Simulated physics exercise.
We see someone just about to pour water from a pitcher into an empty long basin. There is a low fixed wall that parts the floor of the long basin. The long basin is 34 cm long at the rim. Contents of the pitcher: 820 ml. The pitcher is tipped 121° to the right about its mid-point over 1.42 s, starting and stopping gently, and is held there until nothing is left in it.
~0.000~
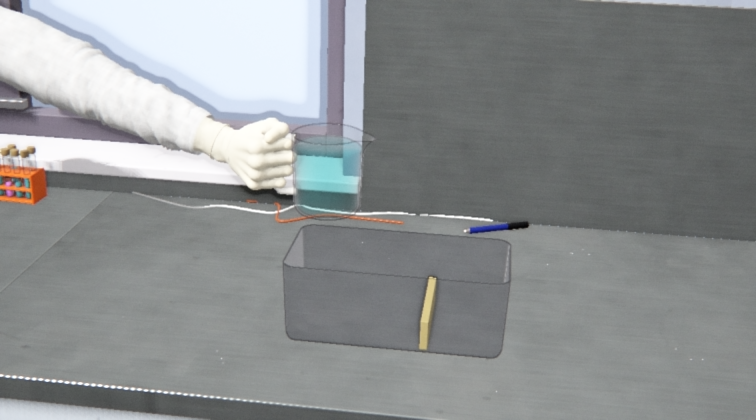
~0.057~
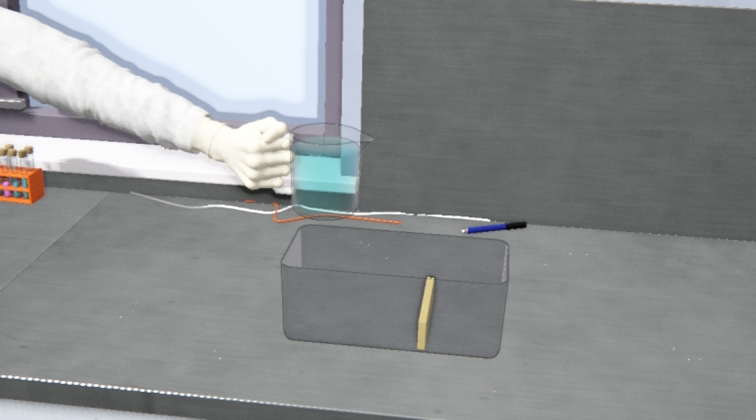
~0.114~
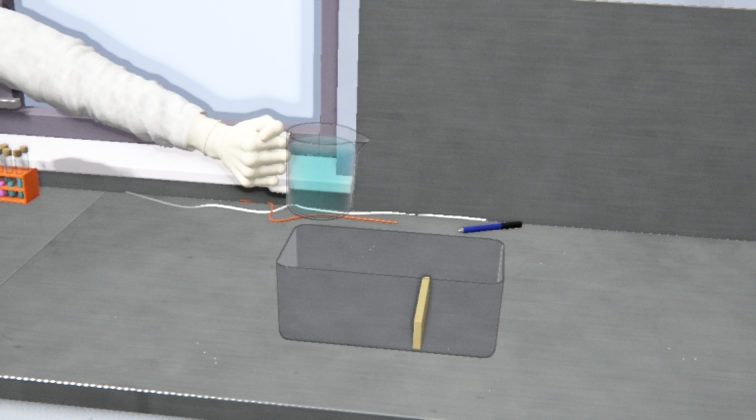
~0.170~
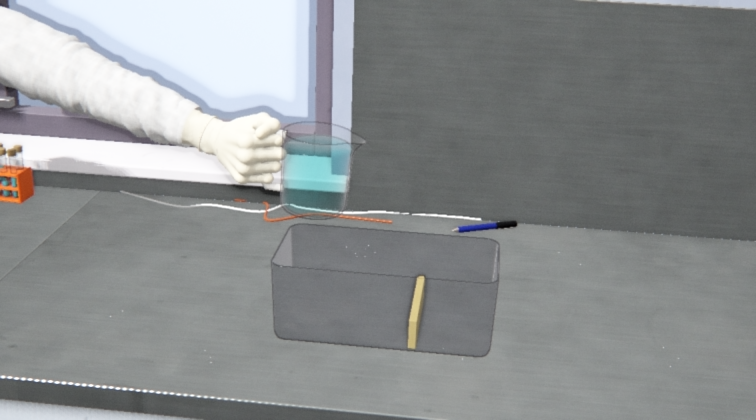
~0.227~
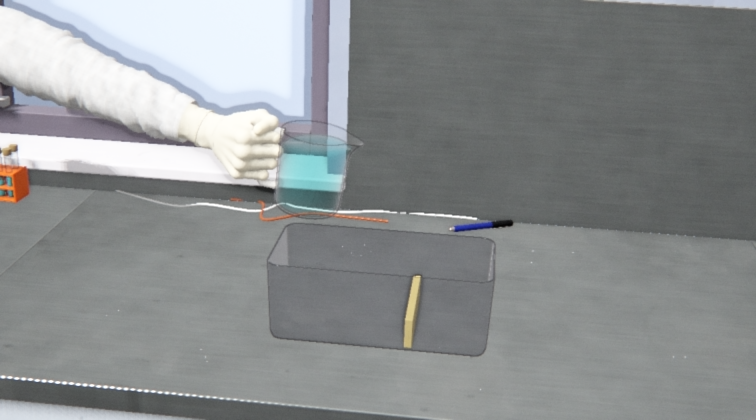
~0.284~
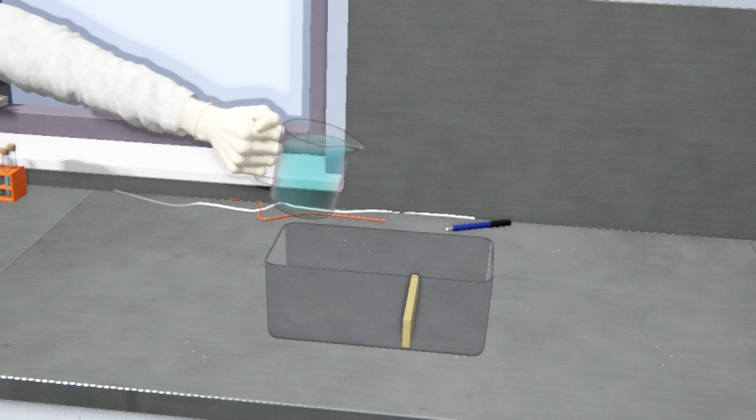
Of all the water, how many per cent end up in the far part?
Roughly 15 per cent.
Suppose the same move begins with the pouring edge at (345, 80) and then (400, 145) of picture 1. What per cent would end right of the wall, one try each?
Roughly 5 per cent the first time and 55 per cent the second.
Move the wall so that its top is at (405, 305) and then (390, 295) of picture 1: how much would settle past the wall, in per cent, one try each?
In turn about 65 and 80 per cent.
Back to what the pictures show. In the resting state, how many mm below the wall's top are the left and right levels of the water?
It's around 30 mm on the left side and around 42 mm on the right side.
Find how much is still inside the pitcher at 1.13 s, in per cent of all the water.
Share remaining: Approx. 14 %.
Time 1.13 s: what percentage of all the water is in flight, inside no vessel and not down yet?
Roughly 10 %.
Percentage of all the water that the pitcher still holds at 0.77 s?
About 74 per cent.
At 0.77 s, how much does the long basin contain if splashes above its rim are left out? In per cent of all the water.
Roughly 10 per cent.
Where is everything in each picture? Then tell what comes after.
It leans 0°; its right rim is at (376, 138); the water meets the walls at (295, 142) and (364, 147); the long basin's rim runs from (293, 245) to (510, 263); the wall's top is at (429, 300), in the first frame.
It leans 0°; its right rim is at (375, 139); the water meets the walls at (293, 142) and (361, 147), in the second frame.
It leans 2°; its right rim is at (371, 140); the water meets the walls at (290, 141) and (357, 147), in the third frame.
It leans 4°; its right rim is at (367, 141); the water meets the walls at (286, 141) and (355, 147), in the fourth frame.
It leans 7°; its right rim is at (365, 143); the water meets the walls at (282, 141) and (353, 146), in the fifth frame.
It leans 12°; its right rim is at (365, 147); the water meets the walls at (282, 141) and (355, 147), in the sixth frame.
After 0.77 s the tilt is 69° and 75 per cent is still to pour, 7 is left of the wall and 3 right of it.
After 1.13 s the tilt is 109° and 14 per cent is still to pour, 62 is left of the wall and 13 right of it.
After 1.51 s the tilt is 121° and 0 per cent is still to pour, 83 is left of the wall and 15 right of it.
After 1.92 s the tilt is 121° and 0 per cent is still to pour, 84 is left of the wall and 15 right of it.
In the end 84 per cent lies left of the wall, 15 right of it and 2 outside.
